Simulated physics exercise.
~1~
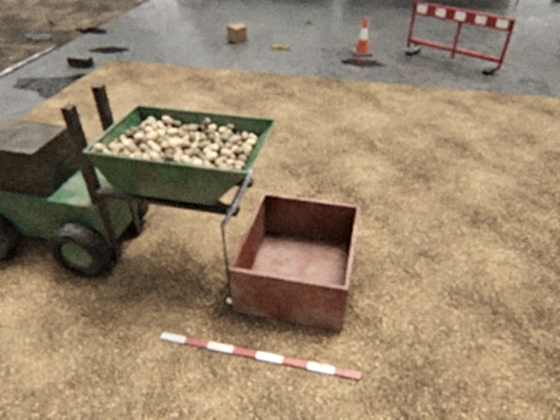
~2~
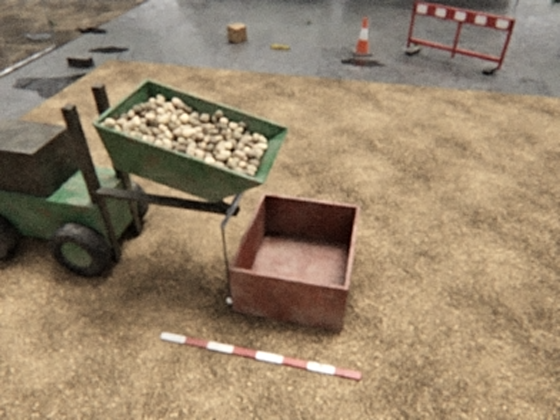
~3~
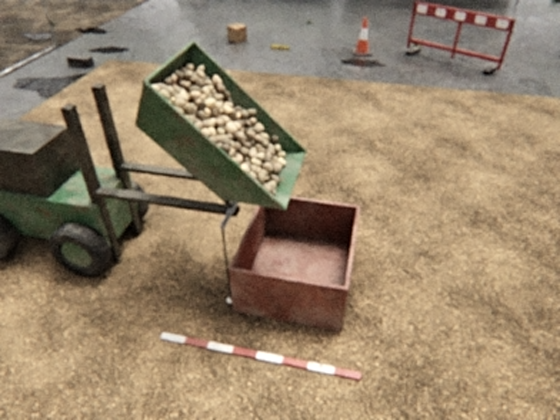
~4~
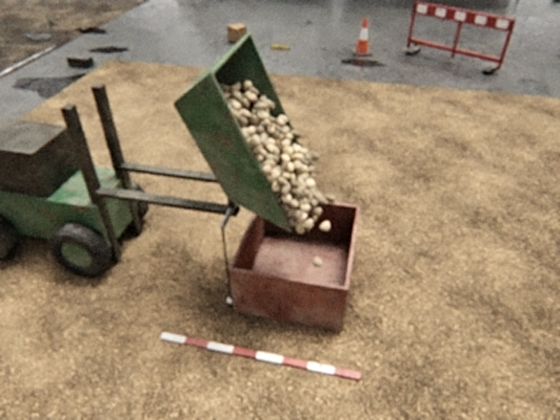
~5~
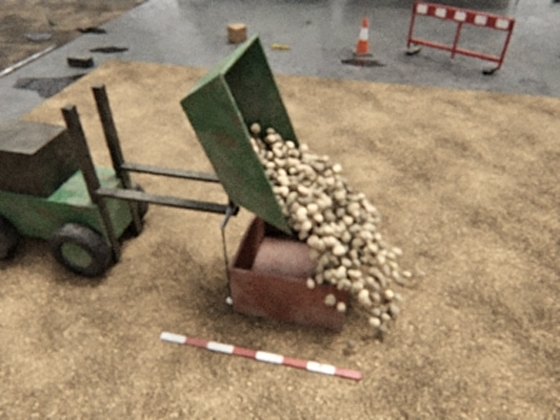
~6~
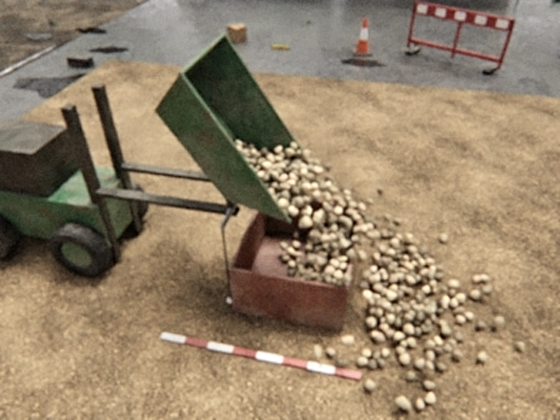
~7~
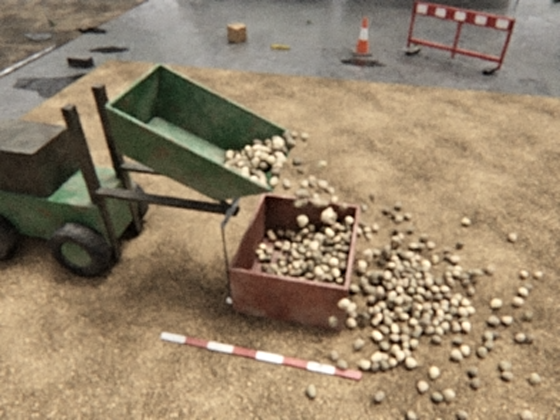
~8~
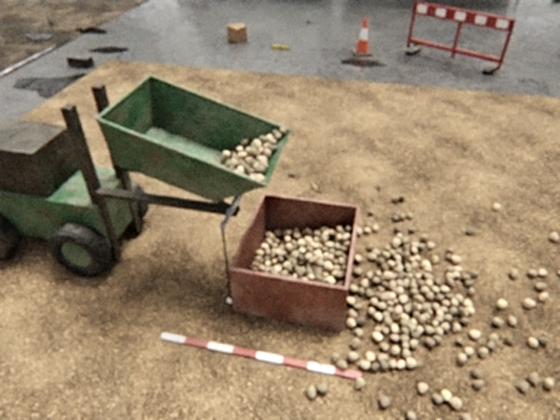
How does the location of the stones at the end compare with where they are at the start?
At the start the stones are all heaped in the green skip. By the end most of them are lower and farther right, in the reddish bin and scattered on the ground beyond it, while a few remain in the skip.
We see a green fork truck tip its skip of pale, rounded stones toward a reddish bin on the right. Stones pour into the bin and spill beyond it, then the skip swings partway back and stays slightly tilted, with a few stones still inside.
